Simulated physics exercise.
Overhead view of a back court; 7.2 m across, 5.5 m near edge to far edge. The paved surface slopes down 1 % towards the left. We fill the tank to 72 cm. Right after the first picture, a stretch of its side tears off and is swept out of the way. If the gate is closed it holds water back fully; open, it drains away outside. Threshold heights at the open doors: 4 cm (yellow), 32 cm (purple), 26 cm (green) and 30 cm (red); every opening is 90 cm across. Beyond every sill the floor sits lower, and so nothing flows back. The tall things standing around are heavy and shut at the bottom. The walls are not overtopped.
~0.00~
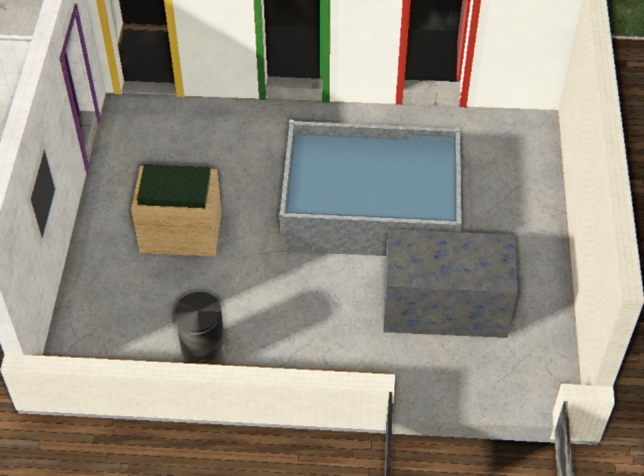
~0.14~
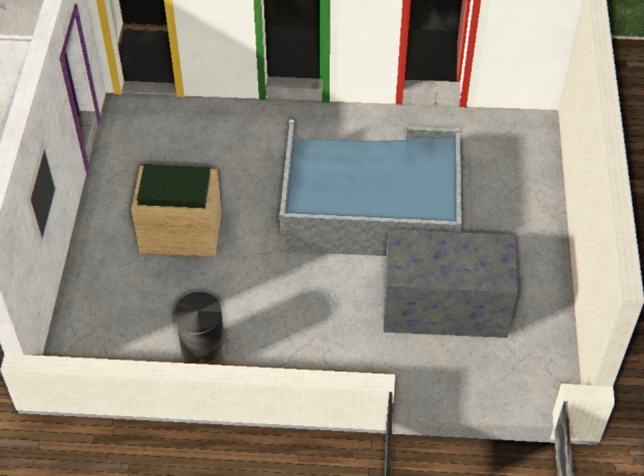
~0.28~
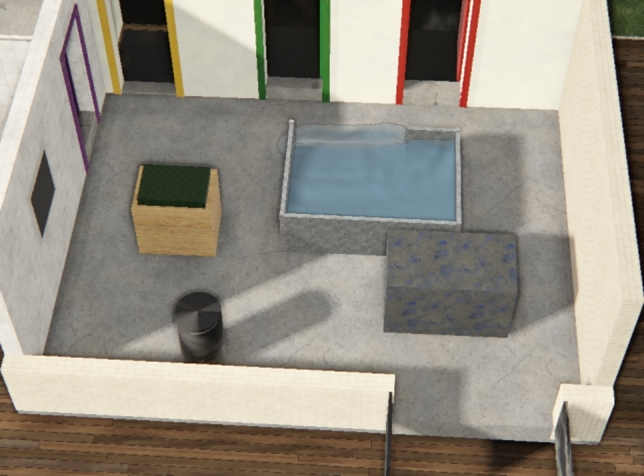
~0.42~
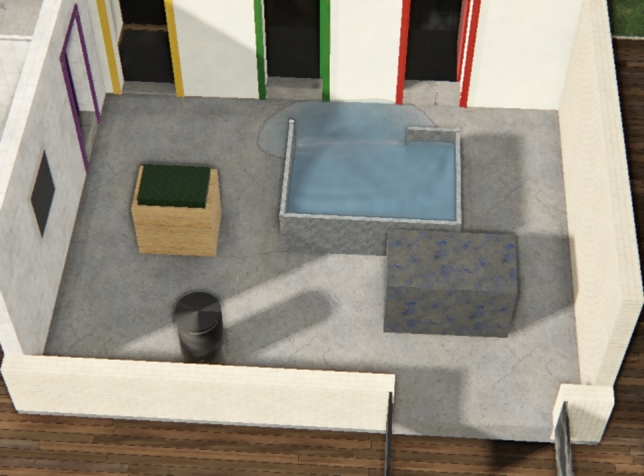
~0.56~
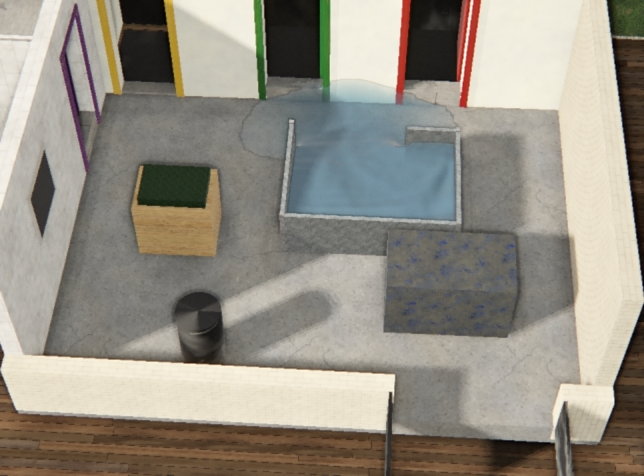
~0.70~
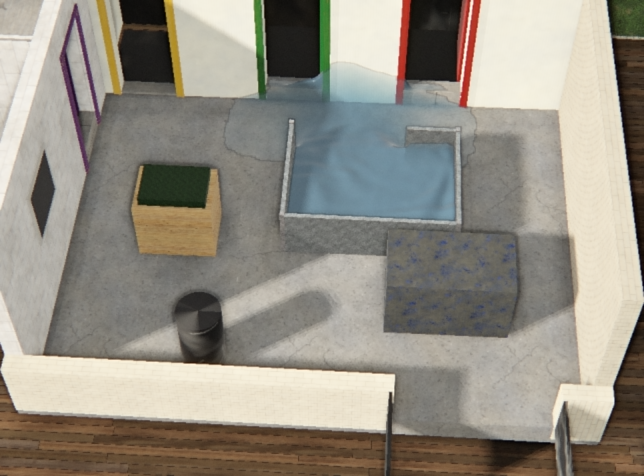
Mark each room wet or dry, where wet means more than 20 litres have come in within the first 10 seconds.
Yellow door - wet, purple door - dry, green door - wet, red door - dry.
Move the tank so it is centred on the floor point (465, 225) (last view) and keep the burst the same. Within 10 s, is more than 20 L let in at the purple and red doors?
For the purple door, the amount is acceptable; for the red door, the amount is too high.
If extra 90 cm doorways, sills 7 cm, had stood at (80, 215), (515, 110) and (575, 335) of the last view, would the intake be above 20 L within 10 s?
The first one exceeds it, the second one exceeds it, and the third one doesn't reach it.
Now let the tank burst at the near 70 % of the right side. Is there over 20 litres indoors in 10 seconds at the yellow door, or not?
Then the yellow door ends up out of bounds.
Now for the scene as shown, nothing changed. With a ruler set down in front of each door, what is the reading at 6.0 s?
Depths: Yellow door 11 cm, purple door 13 cm, green door 10 cm, red door 8 cm.
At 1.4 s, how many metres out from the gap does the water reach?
I'd put it close to 3.8 m.
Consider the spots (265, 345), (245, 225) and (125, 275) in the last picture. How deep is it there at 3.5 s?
First 0 cm, then 0 cm, then 4 cm.
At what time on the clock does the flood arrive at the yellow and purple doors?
Yellow: 1.2 s; purple: 1.8 s.
After 1.4 s water covers 20 % of the floor and is deepest (53 cm) near (341, 105); yellow door 4 cm at the sill, 0 L in, purple door not reached, green door 45 cm at the sill, 37 L in, red door 27 cm at the sill, 2 L in.
After 2.2 s water covers 35 % of the floor and is deepest (38 cm) near (106, 96); yellow door 8 cm at the sill, 2 L in, purple door 31 cm at the sill, 0 L in, green door 36 cm at the sill, 97 L in, red door 20 cm at the sill, 4 L in.
After 3.5 s water covers 60 % of the floor and is deepest (27 cm) near (100, 121); yellow door 13 cm at the sill, 32 L in, purple door 24 cm at the sill, 1 L in, green door 20 cm at the sill, 113 L in, red door 16 cm at the sill, 4 L in.
After 6.0 s water covers 85 % of the floor and is deepest (20 cm) near (42, 363); yellow door 11 cm at the sill, 116 L in, purple door 13 cm at the sill, 1 L in, green door 10 cm at the sill, 113 L in, red door 8 cm at the sill, 5 L in.
After 10.0 s water covers 100 % of the floor and is deepest (12 cm) near (36, 386); yellow door 8 cm at the sill, 183 L in, purple door 8 cm at the sill, 1 L in, green door 7 cm at the sill, 113 L in, red door 5 cm at the sill, 5 L in.
